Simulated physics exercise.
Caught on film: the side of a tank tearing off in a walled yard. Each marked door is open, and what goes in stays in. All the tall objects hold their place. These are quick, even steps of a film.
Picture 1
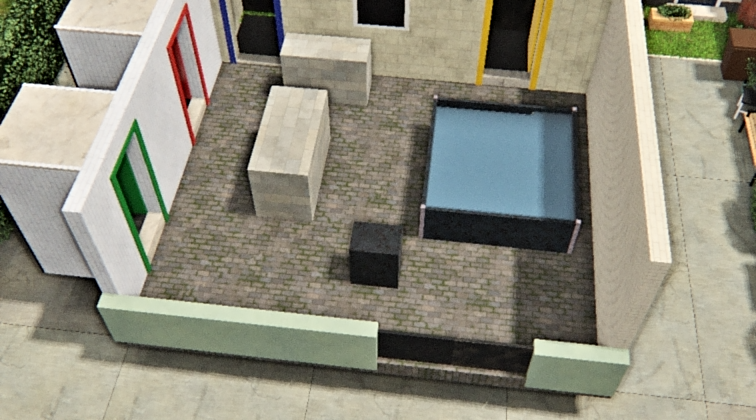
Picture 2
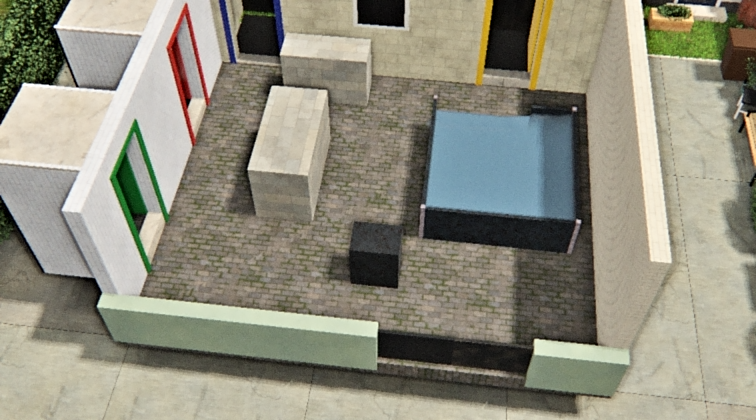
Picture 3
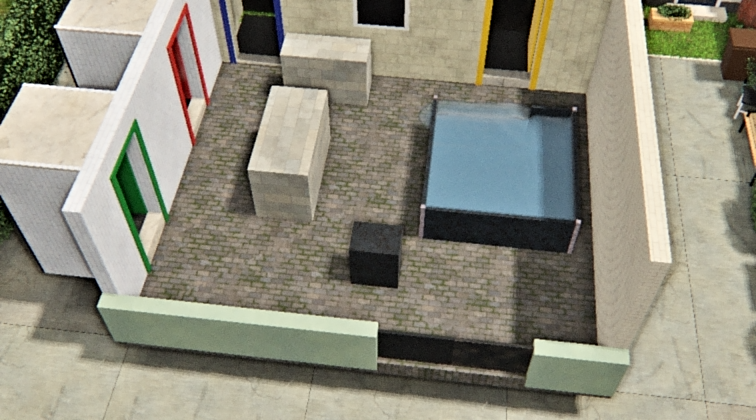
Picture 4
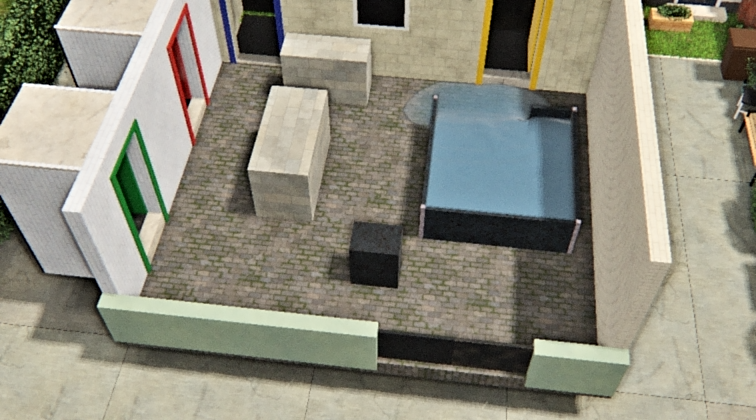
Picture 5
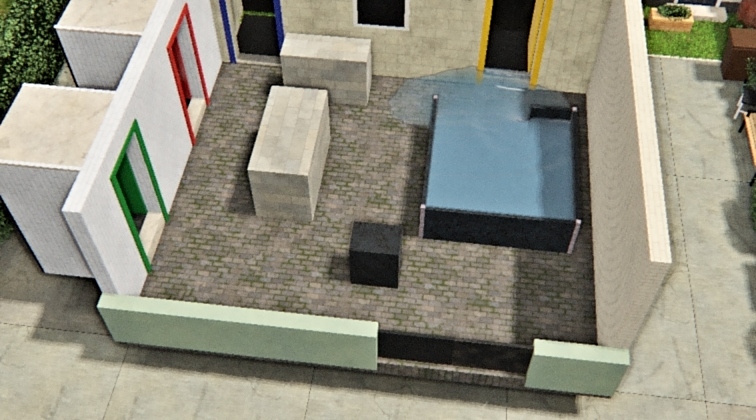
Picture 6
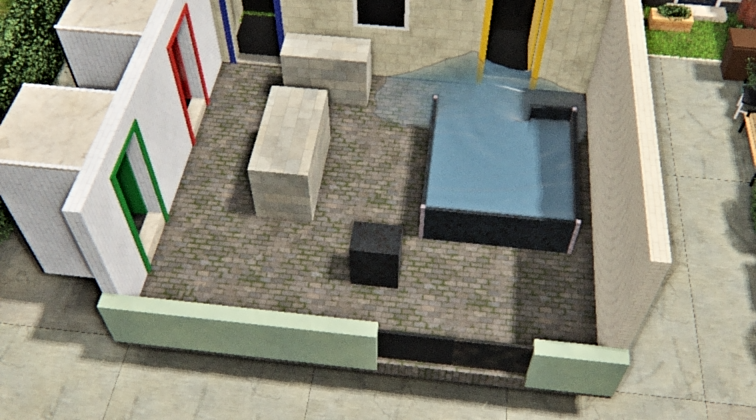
We see a walled yard with pale blocks, a dark cube and a water tank; the tank's far side opens, its water surface tilts, and water pours out behind it, spreading across the paving near the yellow-framed doorway.
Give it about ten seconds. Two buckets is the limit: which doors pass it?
The blue door floods; the red door holds within the limit; the yellow door floods; the green door holds within the limit.
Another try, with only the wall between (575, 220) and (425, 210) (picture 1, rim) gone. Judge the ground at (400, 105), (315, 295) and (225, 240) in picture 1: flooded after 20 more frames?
As listed: Clear, covered, flooded.
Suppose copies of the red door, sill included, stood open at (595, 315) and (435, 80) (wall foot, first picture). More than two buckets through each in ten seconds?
In that order: Keeps below it, goes over.
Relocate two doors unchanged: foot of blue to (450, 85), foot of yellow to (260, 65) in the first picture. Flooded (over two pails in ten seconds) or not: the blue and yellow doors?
My reading: The blue one passes that mark, the yellow one lets less in.
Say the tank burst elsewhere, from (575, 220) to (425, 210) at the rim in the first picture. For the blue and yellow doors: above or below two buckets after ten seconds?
In short: Blue lets more in, yellow holds.
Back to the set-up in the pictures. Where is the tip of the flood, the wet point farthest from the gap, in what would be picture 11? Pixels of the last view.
Close to (304, 71).
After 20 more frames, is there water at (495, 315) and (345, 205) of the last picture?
In that order: No water, covered.
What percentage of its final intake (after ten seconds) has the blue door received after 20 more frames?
Some 35 per cent.
A moment on, water covers 15 % of the floor; the blue door not reached, the red door not reached, the yellow door far over two buckets in, the green door not reached.
Next, water covers 30 % of the floor; the blue door wet at the sill, nothing in, the red door not reached, the yellow door far over two buckets in, the green door not reached.
Then, water covers 60 % of the floor; the blue door under two buckets in, the red door wet at the sill, nothing in, the yellow door far over two buckets in, the green door not reached.
Later, water covers 95 % of the floor; the blue door over two buckets in, the red door wet at the sill, nothing in, the yellow door far over two buckets in, the green door wet at the sill, nothing in.
In the end, water covers 100 % of the floor; the blue door over two buckets in, the red door wet at the sill, nothing in, the yellow door far over two buckets in, the green door wet at the sill, nothing in.
